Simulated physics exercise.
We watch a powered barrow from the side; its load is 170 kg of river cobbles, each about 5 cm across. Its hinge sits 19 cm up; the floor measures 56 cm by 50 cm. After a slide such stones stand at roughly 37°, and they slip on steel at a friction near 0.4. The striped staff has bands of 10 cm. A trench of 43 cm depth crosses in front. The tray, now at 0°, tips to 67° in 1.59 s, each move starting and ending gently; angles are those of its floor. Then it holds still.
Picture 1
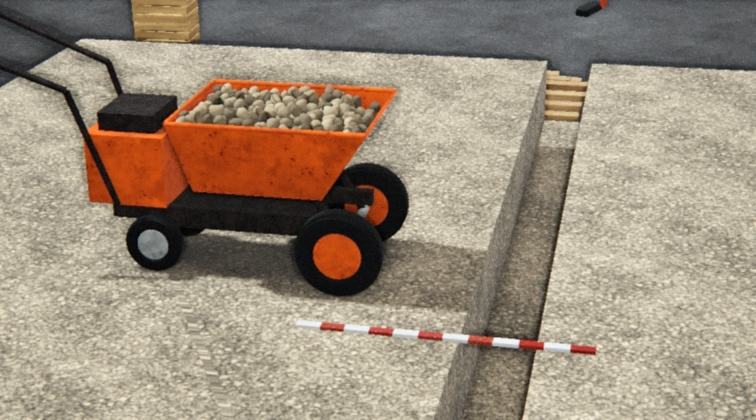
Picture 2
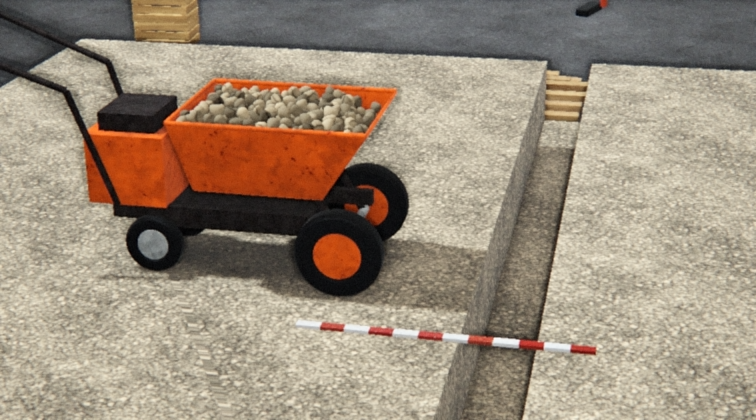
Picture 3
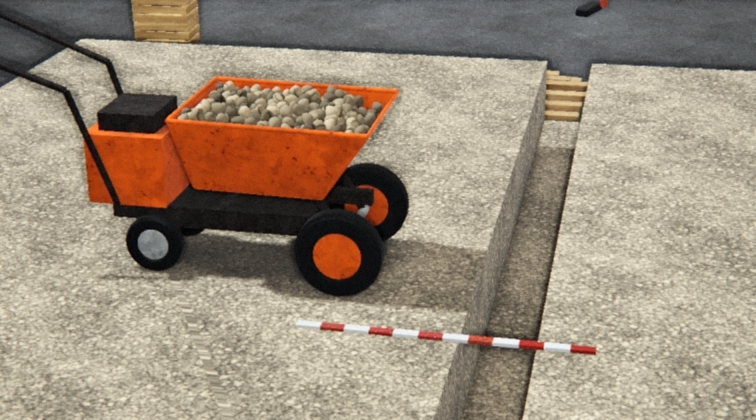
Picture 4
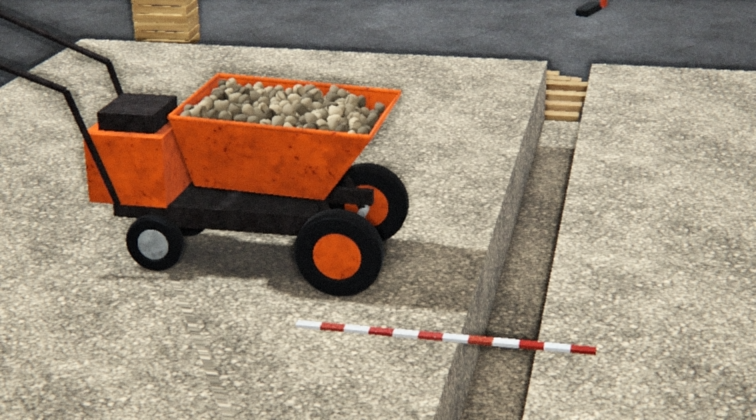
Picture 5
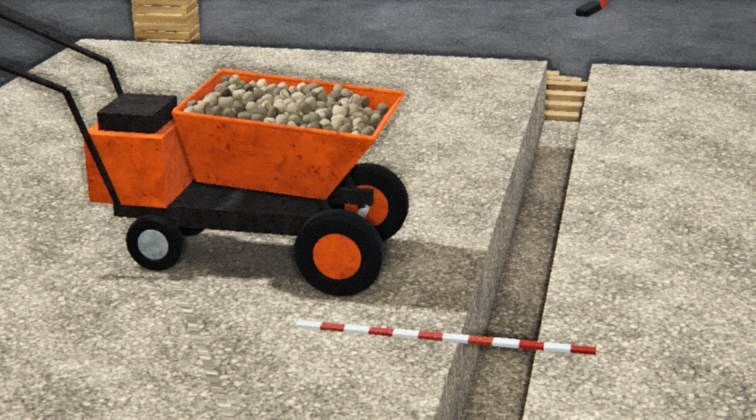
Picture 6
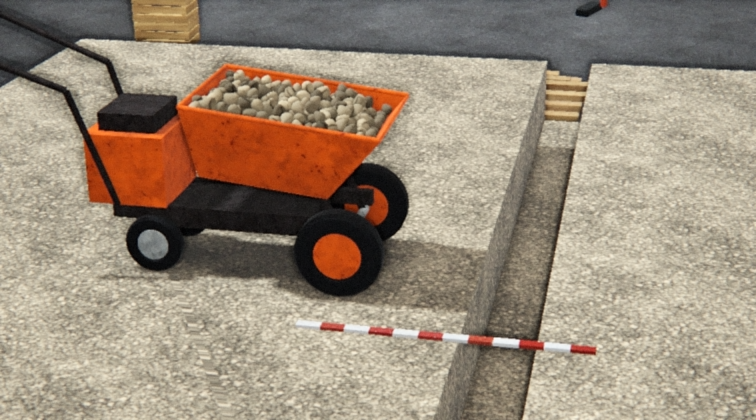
The orange tray of cobbles slowly tilts up slightly toward the right on its barrow.
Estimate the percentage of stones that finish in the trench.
Some 79 per cent of it.
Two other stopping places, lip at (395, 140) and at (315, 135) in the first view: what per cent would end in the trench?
Near 55 per cent from the first place, 65 from the second.
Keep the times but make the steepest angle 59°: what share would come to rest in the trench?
It would be near 55 per cent.
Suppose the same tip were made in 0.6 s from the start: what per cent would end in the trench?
It would be near 50 per cent.
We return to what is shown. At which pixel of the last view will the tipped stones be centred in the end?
Around (515, 340).
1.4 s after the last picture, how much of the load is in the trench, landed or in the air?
Some 35 per cent.
Then, 0.9 s after the last picture the floor is at 56°, 99 % in the tray, 1 % short of the trench, 1 % in the trench; the foremost stones are at (489, 200).
Then, 1.4 s after the last picture the floor is at 67°, 61 % in the tray, 33 % in the trench, 5 % past the trench; the foremost stones are at (607, 295).
Then, 1.7 s after the last picture the floor is at 67°, 39 % in the tray, 50 % in the trench, 11 % past the trench; the foremost stones are at (682, 284).
Then, 3.7 s after the last picture the floor is at 67°, 10 % in the tray, 79 % in the trench, 11 % past the trench; the foremost stones are at (728, 285).
